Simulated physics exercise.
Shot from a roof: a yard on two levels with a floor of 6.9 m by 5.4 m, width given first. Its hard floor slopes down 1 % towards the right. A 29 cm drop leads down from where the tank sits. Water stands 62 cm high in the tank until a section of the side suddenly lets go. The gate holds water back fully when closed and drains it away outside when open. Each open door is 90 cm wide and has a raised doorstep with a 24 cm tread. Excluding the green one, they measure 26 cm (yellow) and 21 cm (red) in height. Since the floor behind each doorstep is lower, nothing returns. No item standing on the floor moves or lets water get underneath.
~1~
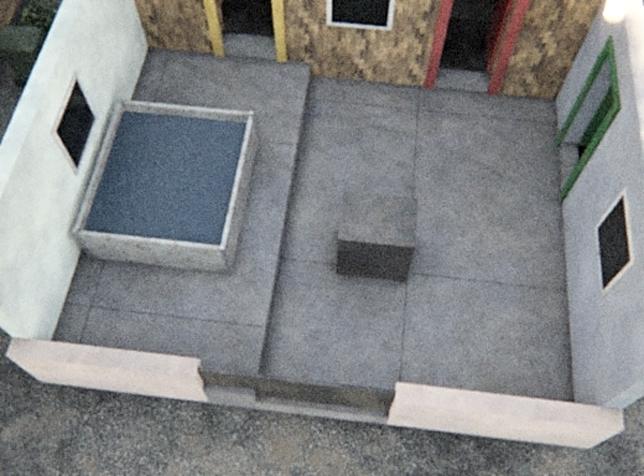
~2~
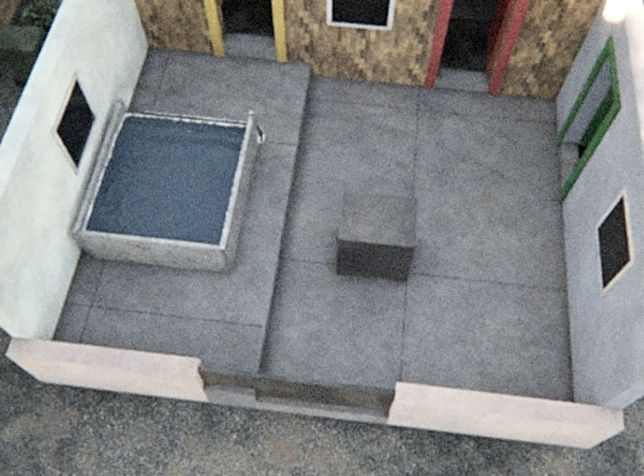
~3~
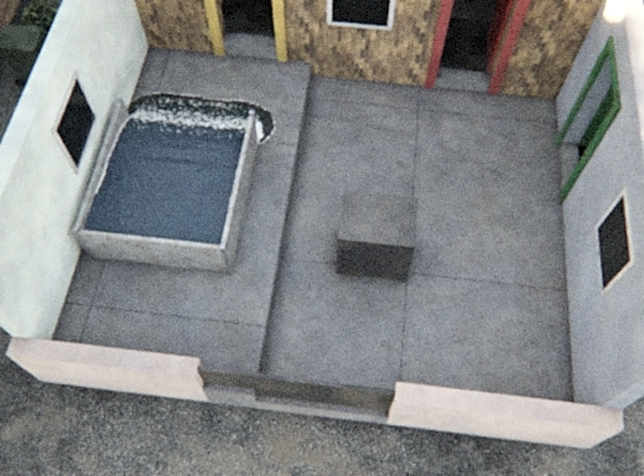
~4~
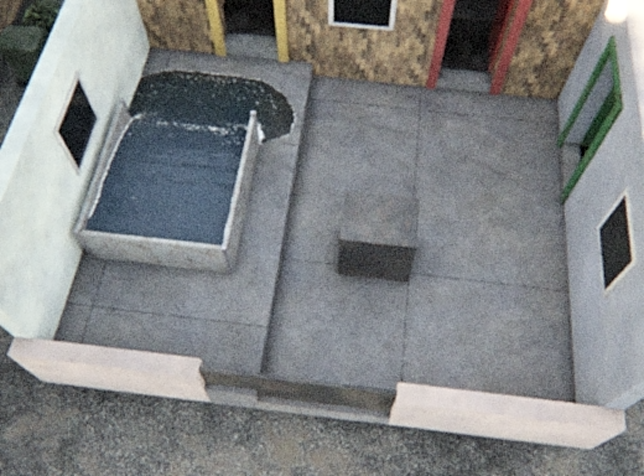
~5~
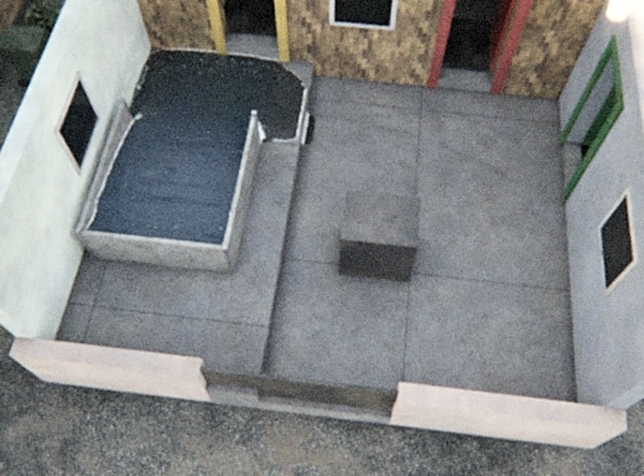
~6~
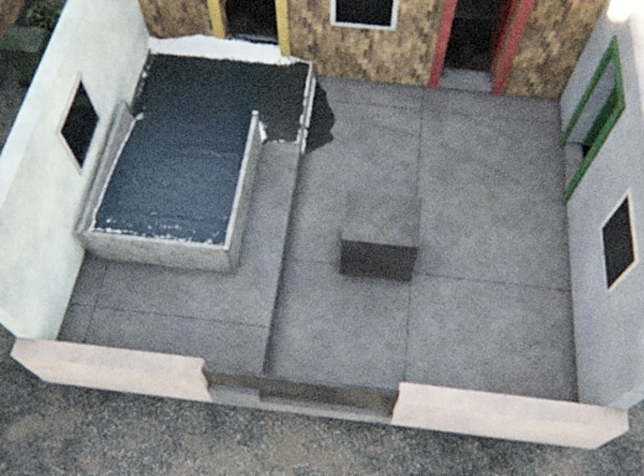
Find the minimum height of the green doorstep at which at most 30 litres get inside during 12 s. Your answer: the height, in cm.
The minimum is about 18 cm.
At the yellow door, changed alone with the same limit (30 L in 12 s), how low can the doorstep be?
The yellow one would have to be about 33 cm high.
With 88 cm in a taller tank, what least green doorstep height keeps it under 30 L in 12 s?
Around 26 cm high.
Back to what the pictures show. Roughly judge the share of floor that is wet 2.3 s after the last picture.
Around 40 per cent of the free floor.
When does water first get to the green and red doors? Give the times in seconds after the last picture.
Arrival times - green: 2.2 seconds; red: 1.1 seconds.
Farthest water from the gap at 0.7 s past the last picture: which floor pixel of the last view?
(396, 90).
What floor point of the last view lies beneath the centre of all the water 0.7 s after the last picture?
Approximately (200, 145).
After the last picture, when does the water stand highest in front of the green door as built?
At roughly 3.0 s.
Then, 0.7 s after the last picture water covers 20 % of the floor, deepest (48 cm) near (161, 55); it has not reached the green door.
Then, 2.3 s after the last picture water covers 40 % of the floor, deepest (28 cm) near (140, 123); 17 cm at the green door, 0 litres in over its 17 cm doorstep.
Then, 11.3 s after the last picture water covers 85 % of the floor, deepest (15 cm) near (536, 104); 13 cm at the green door, 40 litres in over its 17 cm doorstep.
At the green door as built, the water peaked near 25 cm, 3.1 s after the last picture.
With a doorstep of 16 cm, 52 litres would have come in within the 12 s; with 21.5 cm, 7 litres. So under 30 litres takes about 18 cm.
